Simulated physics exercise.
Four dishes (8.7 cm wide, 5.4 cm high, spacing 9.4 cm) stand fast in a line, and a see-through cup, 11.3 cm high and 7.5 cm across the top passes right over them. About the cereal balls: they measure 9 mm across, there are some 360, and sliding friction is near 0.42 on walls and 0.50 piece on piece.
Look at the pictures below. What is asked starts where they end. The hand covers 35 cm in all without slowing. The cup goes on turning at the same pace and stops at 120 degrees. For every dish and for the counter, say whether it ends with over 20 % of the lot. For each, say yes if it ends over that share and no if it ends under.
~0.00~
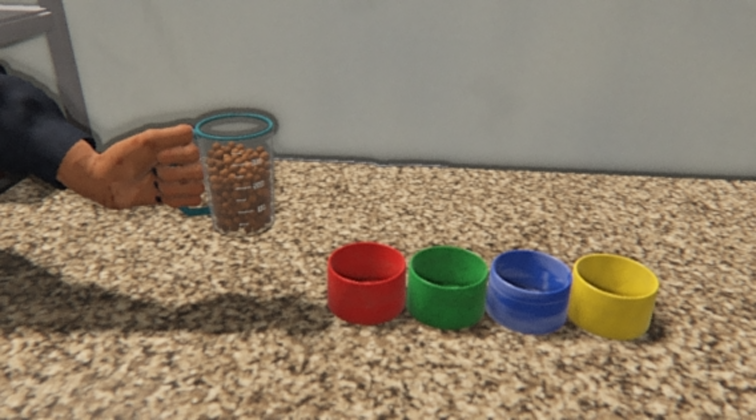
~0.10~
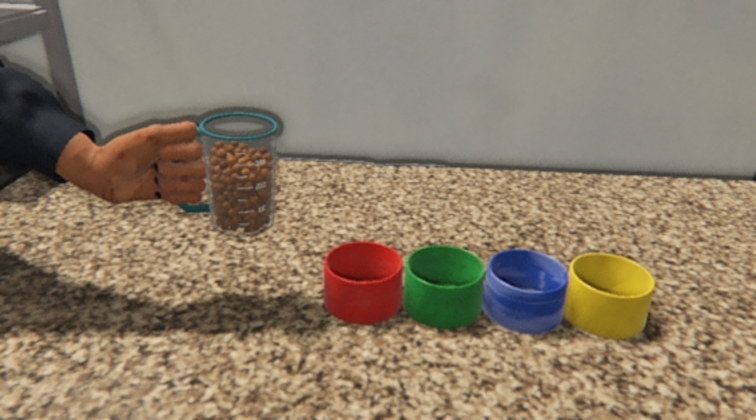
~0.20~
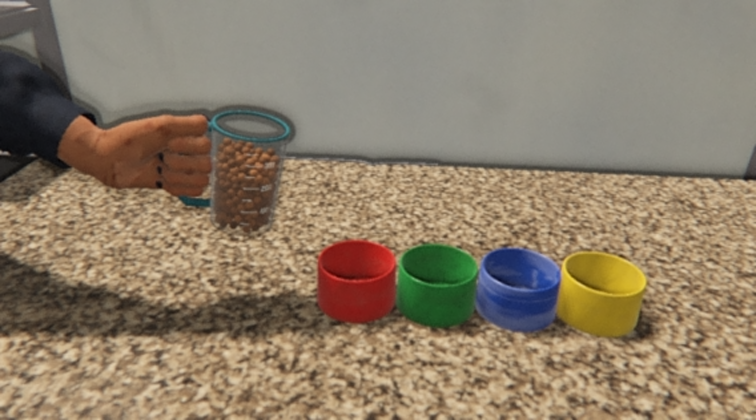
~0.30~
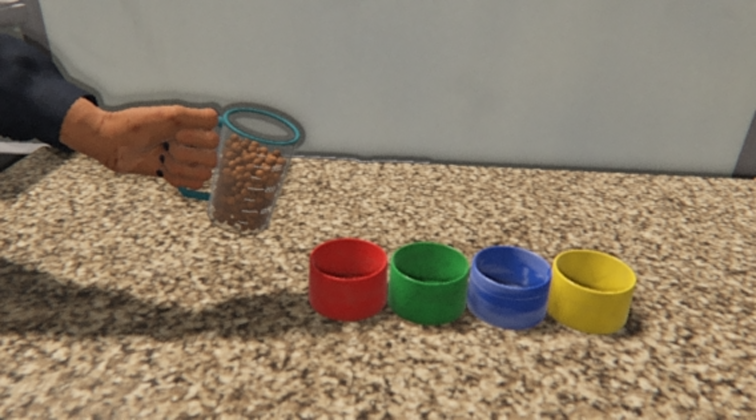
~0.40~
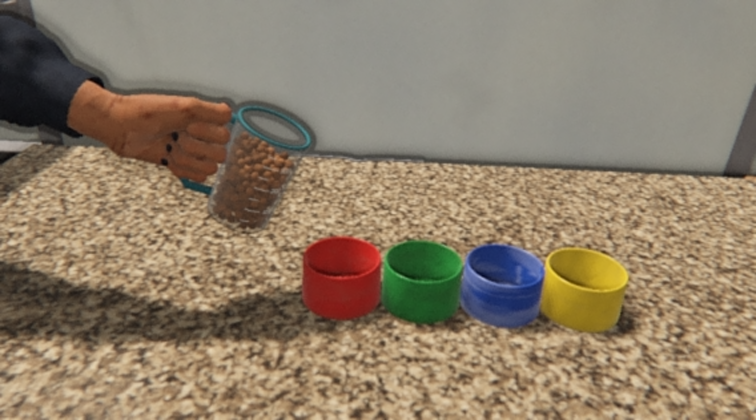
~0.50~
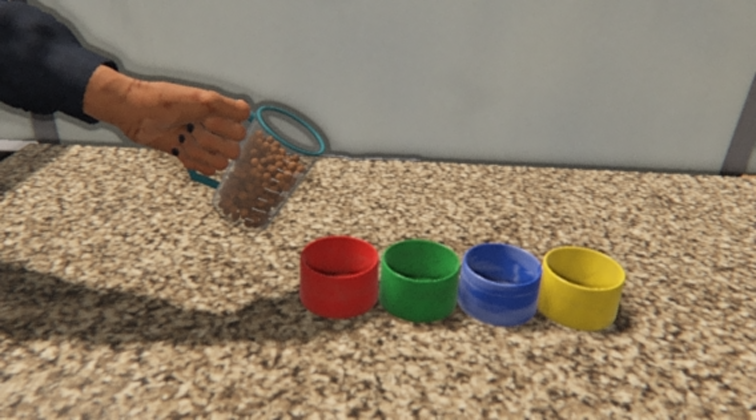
Red - no, blue - yes, green - no, yellow - no, counter - no.
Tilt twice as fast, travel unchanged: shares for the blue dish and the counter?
Result - blue dish: 0; counter: 10.
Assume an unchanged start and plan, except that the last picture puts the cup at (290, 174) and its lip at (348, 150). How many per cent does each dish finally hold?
Red: 0 / blue: 0 / green: 0 / yellow: 90.
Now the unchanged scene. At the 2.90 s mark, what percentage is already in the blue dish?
Near 80 per cent so far.
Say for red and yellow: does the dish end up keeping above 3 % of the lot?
As for red, not so, and as for yellow, not so.
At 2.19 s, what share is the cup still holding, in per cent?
Roughly 5 in a hundred.
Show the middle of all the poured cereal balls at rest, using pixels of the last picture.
Close to pixel (502, 284).
Then, at 1.51 s, tilt 102 degrees; cup holds 95 %.
Then, at 2.19 s, tilt 120 degrees; cup holds 5 %, blue 85 %, green 10 %.
After 2.90 s, tilt 120 degrees; cup holds 0 %, blue 80 %, green 10 %.
In the end, at 3.2 s, red 0 %, blue 80 %, green 10 %, yellow 0 %, counter 10 %.
